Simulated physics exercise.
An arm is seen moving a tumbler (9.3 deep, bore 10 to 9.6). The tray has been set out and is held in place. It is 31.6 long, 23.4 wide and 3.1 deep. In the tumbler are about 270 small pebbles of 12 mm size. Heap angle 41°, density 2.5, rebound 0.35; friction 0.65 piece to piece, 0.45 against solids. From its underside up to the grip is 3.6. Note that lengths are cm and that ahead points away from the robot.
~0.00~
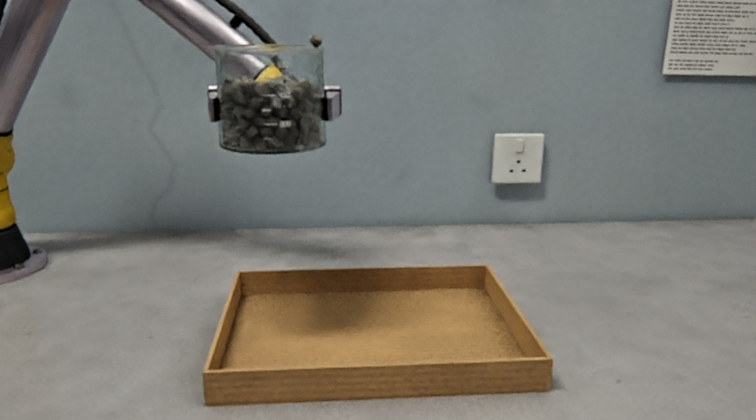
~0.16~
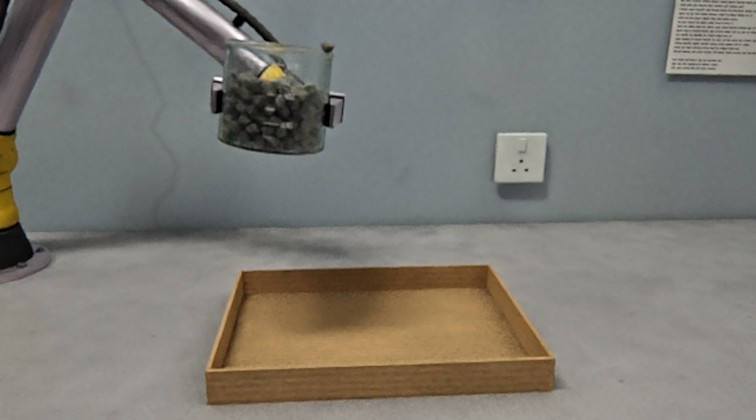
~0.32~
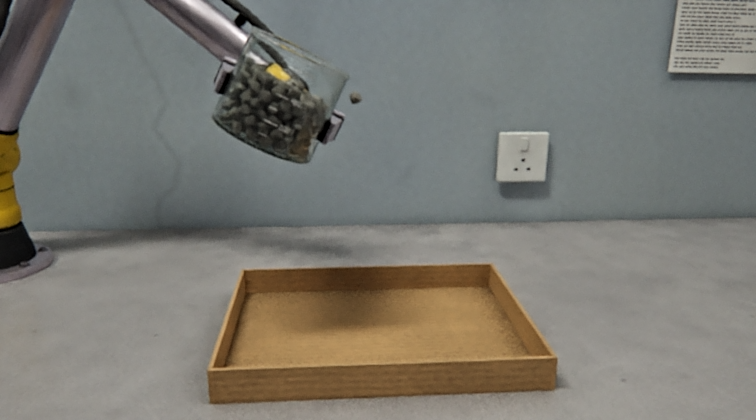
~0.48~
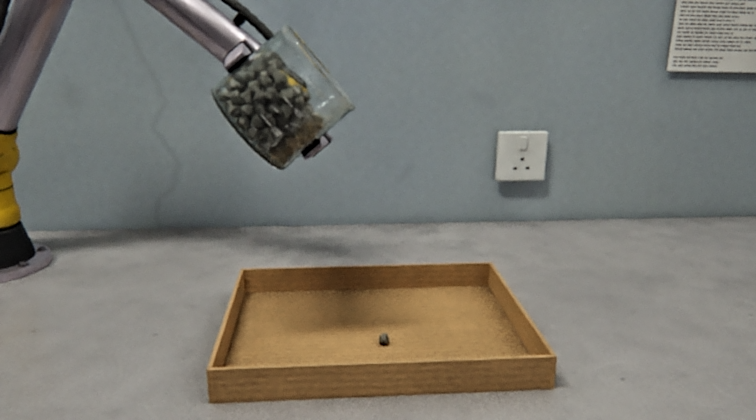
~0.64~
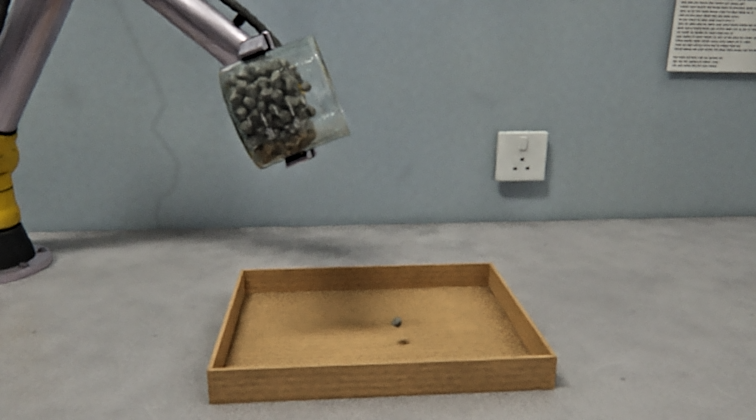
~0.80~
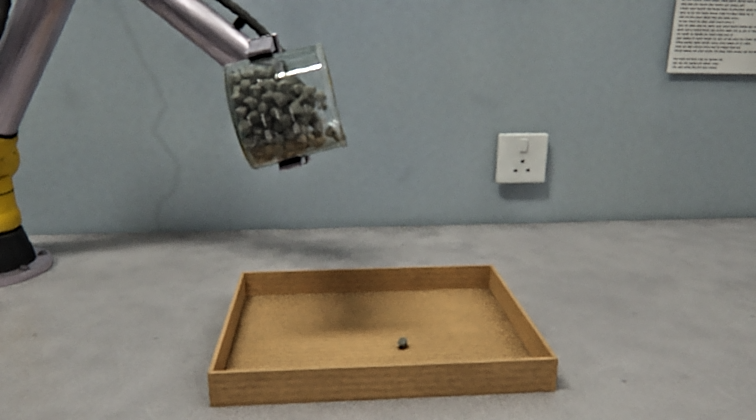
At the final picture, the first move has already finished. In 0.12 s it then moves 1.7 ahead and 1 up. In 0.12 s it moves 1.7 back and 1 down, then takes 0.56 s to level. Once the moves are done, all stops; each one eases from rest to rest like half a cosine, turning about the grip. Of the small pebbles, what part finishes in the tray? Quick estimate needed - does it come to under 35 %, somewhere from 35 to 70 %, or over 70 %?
It comes to under 35 %.
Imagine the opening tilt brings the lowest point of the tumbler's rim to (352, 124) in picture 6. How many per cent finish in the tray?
Roughly 0 per cent.
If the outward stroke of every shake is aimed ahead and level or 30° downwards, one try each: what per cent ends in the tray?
I'd say close to 10 percent for the first and close to 5 percent for the second.
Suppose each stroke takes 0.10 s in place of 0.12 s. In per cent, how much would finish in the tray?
Estimate: Close to 15 percent.
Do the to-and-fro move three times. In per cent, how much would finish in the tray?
I'd expect close to 15 per cent then.
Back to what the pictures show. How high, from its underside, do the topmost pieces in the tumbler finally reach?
Around 9.0 cm above the underside.
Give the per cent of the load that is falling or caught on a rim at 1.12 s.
Around 4 per cent of the load.
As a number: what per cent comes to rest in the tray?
Roughly 10 %.
After 1.12 s, tilted 73° forward, highest piece 28 above the table; 249 in the tumbler, 6 in the tray, 12 in flight or on a rim.
After 1.44 s, tilted 14° forward, highest piece 30 above the table; 243 in the tumbler, 24 in the tray.
After 1.80 s, level, highest piece 30 above the table; 243 in the tumbler, 24 in the tray.
After 2.85 s, level, highest piece 30 above the table; 243 in the tumbler, 24 in the tray.
In the end, 243 in the tumbler, 24 in the tray. That is 9 % in the tray.
